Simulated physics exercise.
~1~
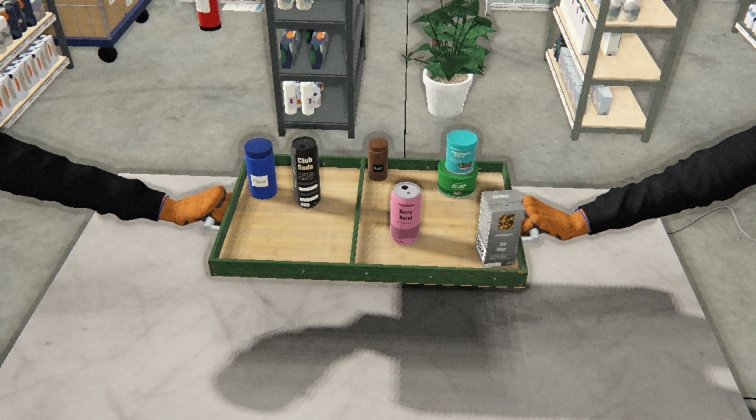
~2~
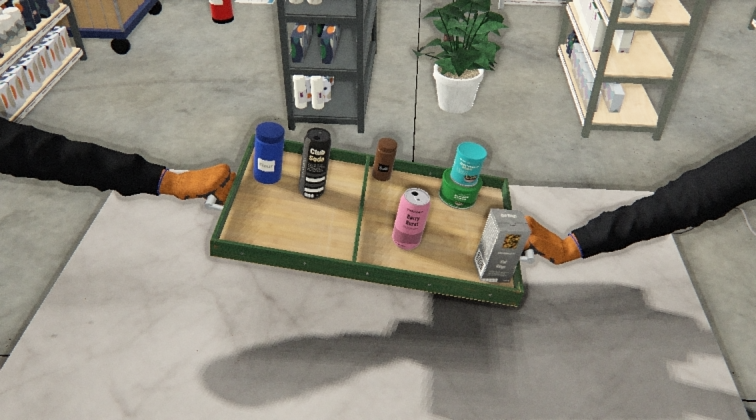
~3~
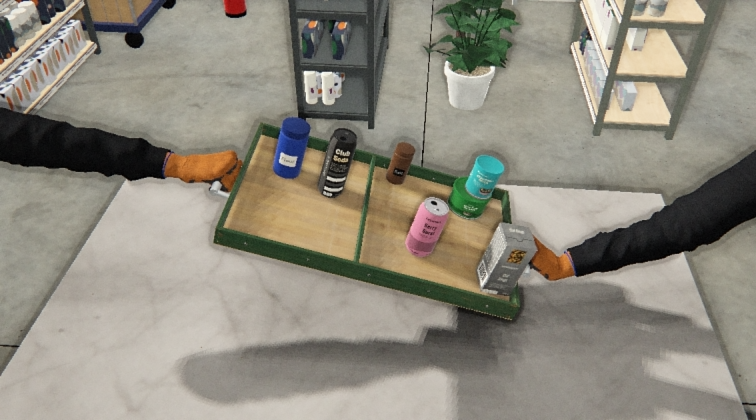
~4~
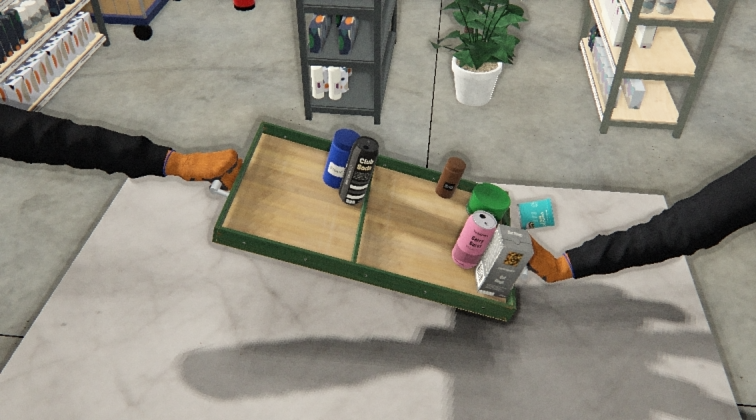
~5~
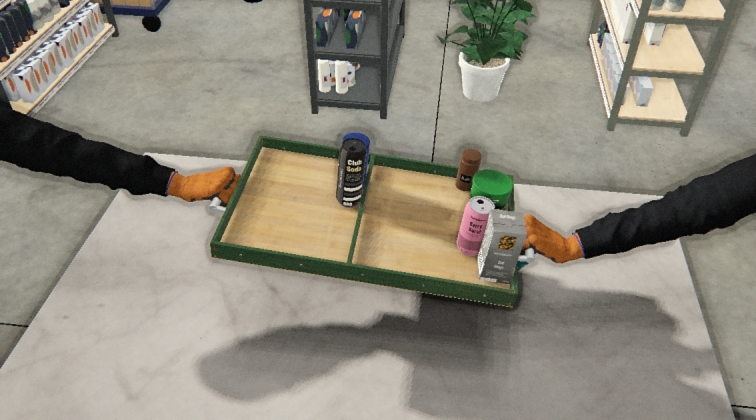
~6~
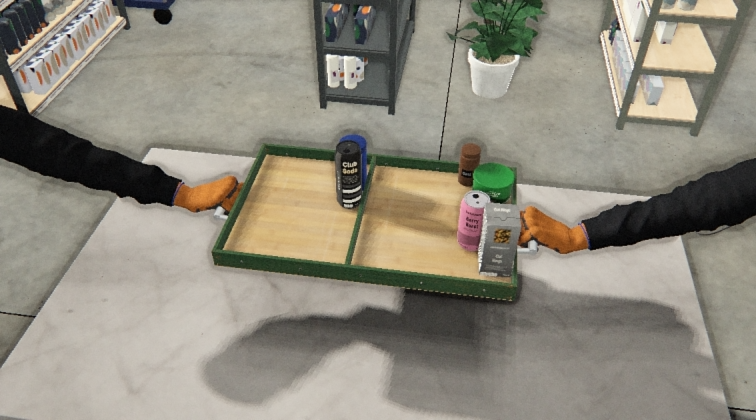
At the start, two gloved hands hold a divided wooden tray level above a marble surface, carrying a blue jar, a black can, a brown shaker, a pink can, a green tub with a turquoise tin on it, and a grey carton. The hands tilt the tray down to the right, and the turquoise tin leans. The jar and black can slide to the divider, while the shaker and pink can shift right. The tin topples off the tub and goes over the tray's edge. The hands level the tray, leaving the remaining items upright and the tin out of sight.
